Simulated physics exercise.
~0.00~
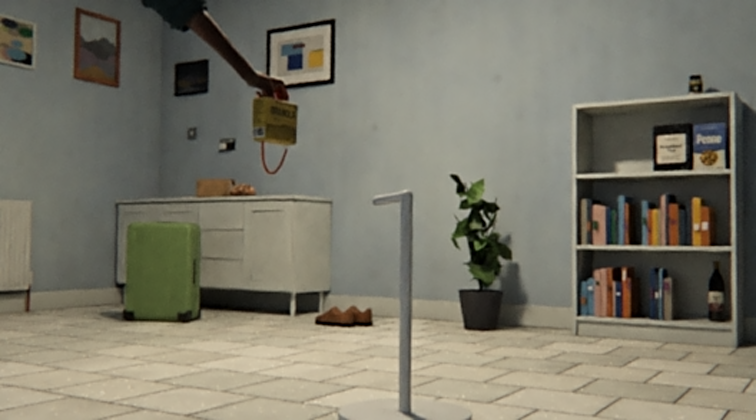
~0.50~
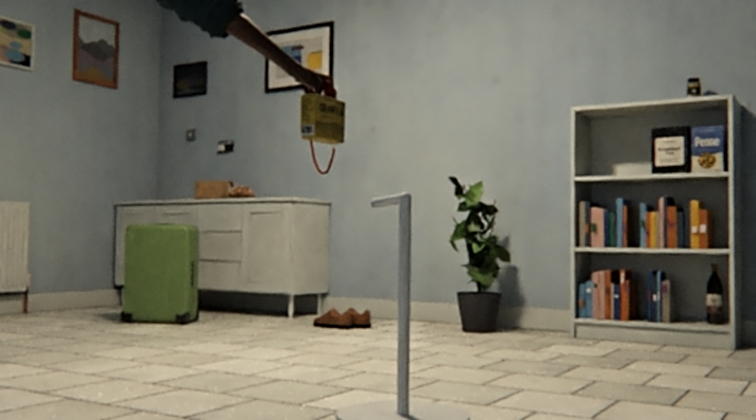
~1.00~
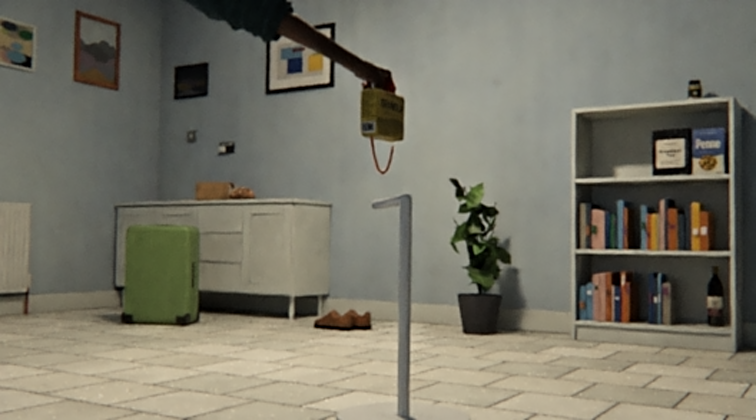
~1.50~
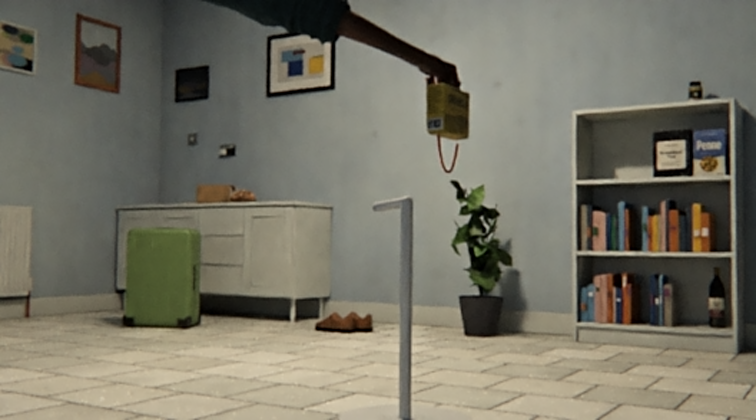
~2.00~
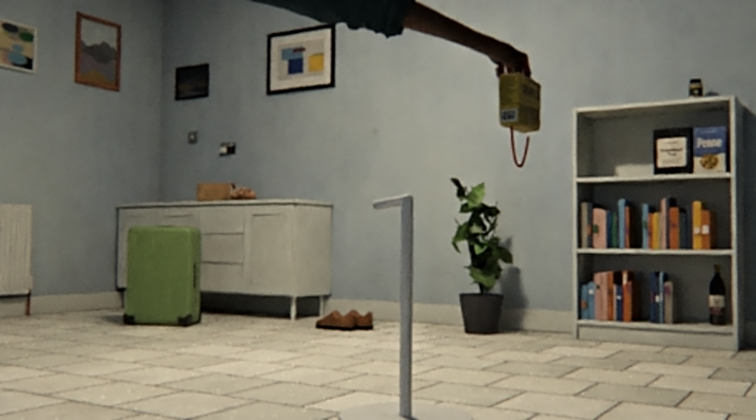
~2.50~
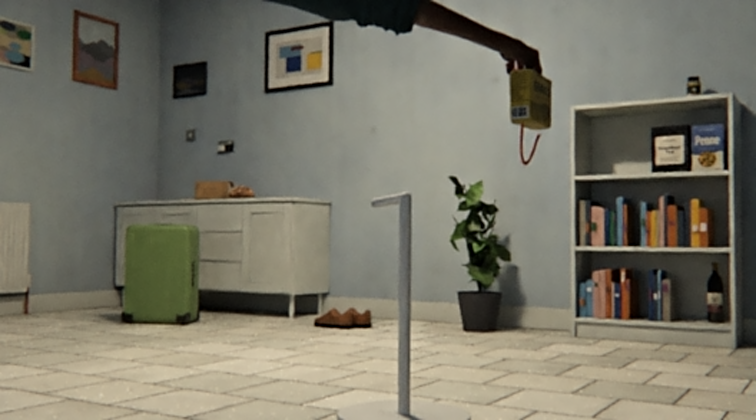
In the video, a hand carries a yellow pouch with a red loop dangling beneath it rightward across a room, passing above a grey post with a short hook, and ends with the pouch held clear beyond the post, near a white bookshelf.
